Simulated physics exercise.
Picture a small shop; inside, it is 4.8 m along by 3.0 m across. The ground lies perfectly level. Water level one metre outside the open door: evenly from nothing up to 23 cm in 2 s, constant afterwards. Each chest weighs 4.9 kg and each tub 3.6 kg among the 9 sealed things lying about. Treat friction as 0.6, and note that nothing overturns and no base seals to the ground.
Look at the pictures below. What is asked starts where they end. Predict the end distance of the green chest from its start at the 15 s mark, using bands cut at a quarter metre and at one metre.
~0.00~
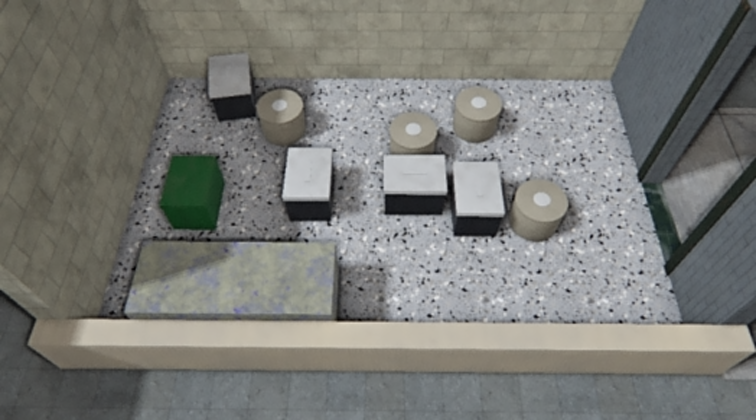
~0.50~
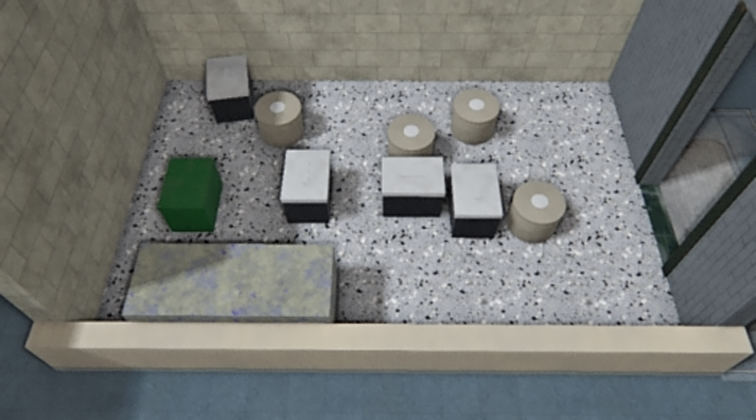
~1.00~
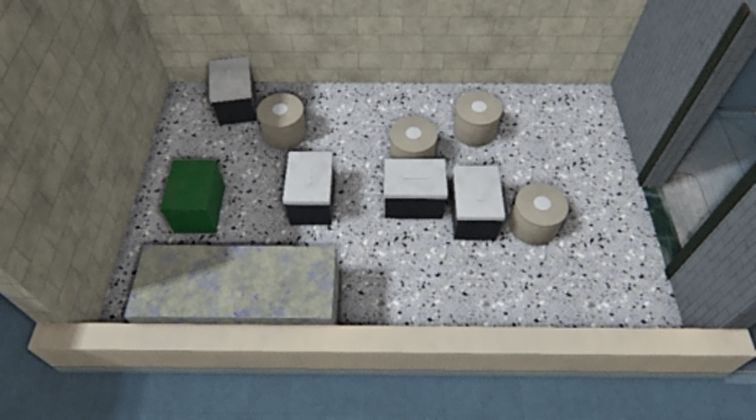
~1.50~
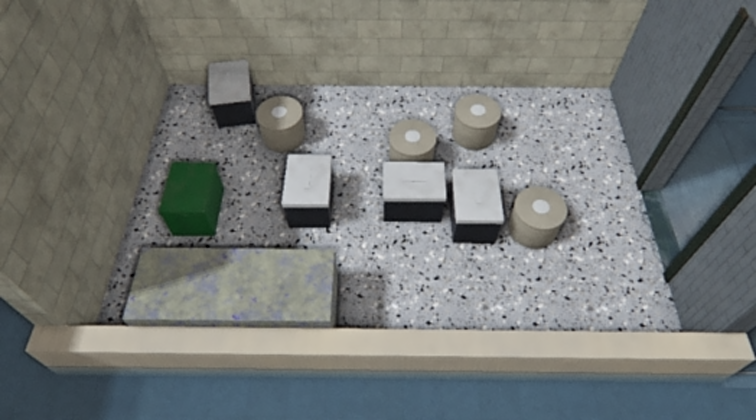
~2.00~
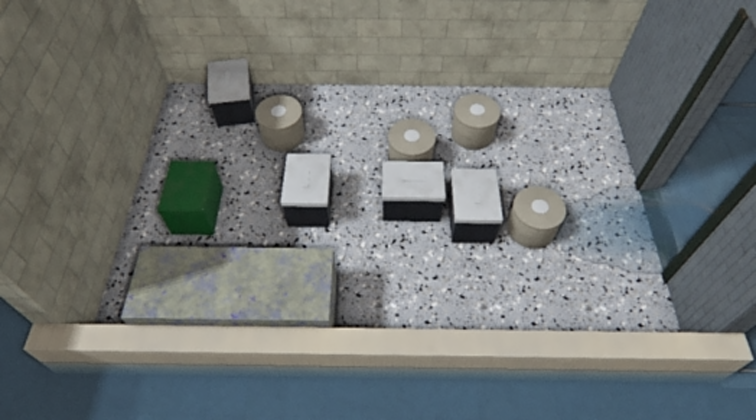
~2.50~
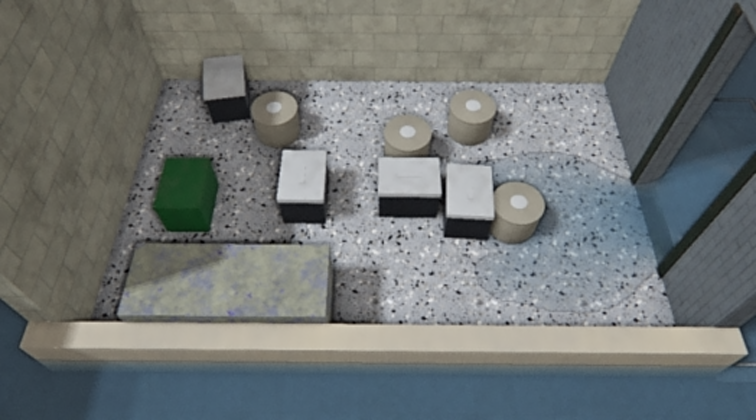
Band: A quarter metre to one metre.
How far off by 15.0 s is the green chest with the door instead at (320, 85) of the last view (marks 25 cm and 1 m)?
Result for the green chest - displaced slightly.
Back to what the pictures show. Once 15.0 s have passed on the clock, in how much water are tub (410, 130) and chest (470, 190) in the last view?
I'd put it at 9 cm and 14 cm respectively.
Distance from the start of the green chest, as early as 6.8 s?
Displacement by then near 30 cm.
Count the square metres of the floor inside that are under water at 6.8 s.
Wet area: Approx. 14 m2.
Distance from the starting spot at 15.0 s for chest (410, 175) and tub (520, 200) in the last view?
Shifts: 150 cm / 250 cm.
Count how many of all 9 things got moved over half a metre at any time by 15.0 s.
That comes to 9.
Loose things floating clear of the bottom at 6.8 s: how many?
I'd say 9 of them.
After 3.5 s the green chest is near (182, 182), 0.0 m from its start, aground; 2 afloat.
After 6.8 s the green chest is near (144, 196), 0.3 m from its start, afloat; 9 afloat.
After 11.0 s the green chest is near (158, 216), 0.4 m from its start, afloat; 9 afloat.
After 15.0 s the green chest is near (251, 189), 0.7 m from its start, afloat; 9 afloat.
